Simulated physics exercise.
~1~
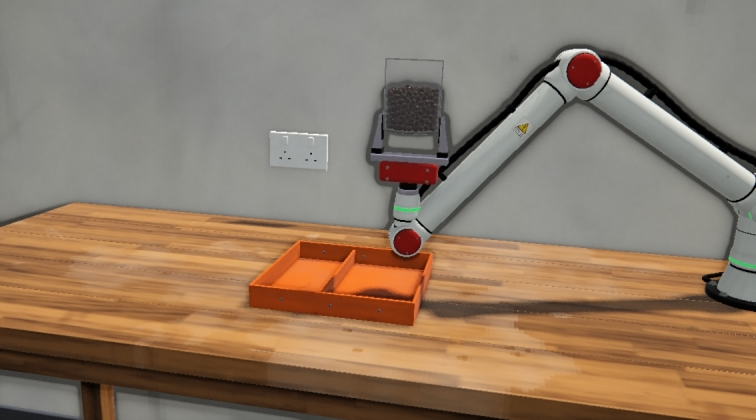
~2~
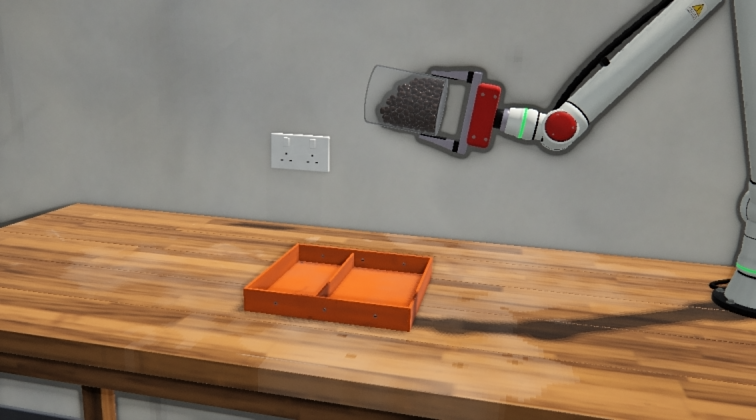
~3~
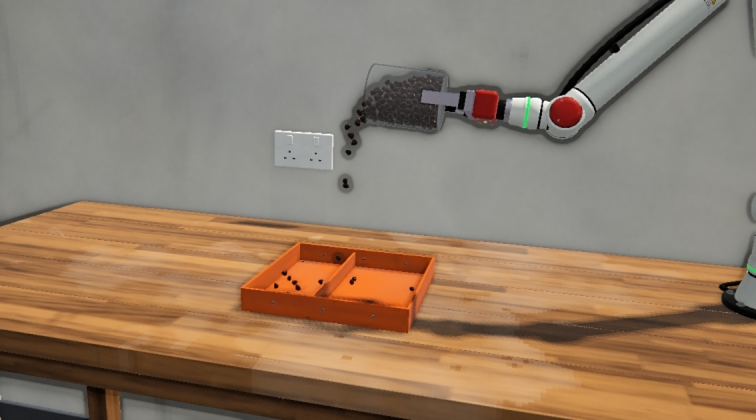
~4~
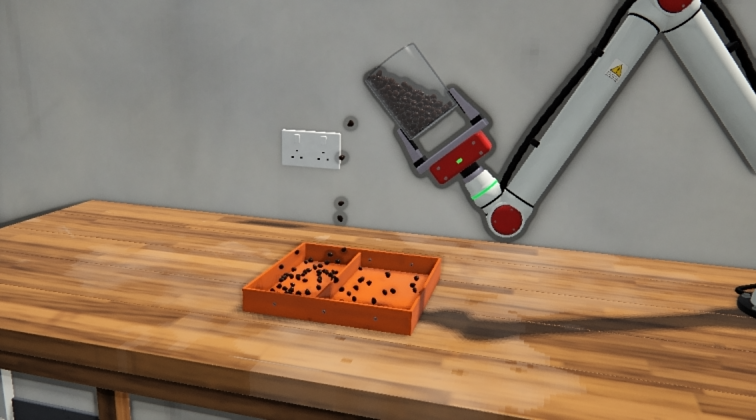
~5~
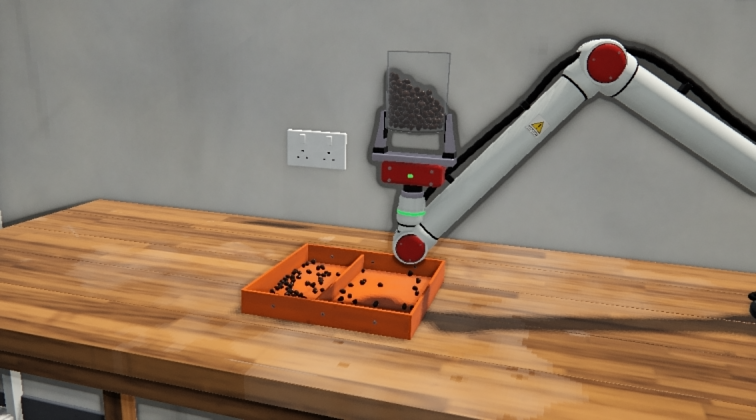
Robot arm tipping a clear cup of dark beans over a divided orange tray, scattering some into both compartments, then righting it still partly full.
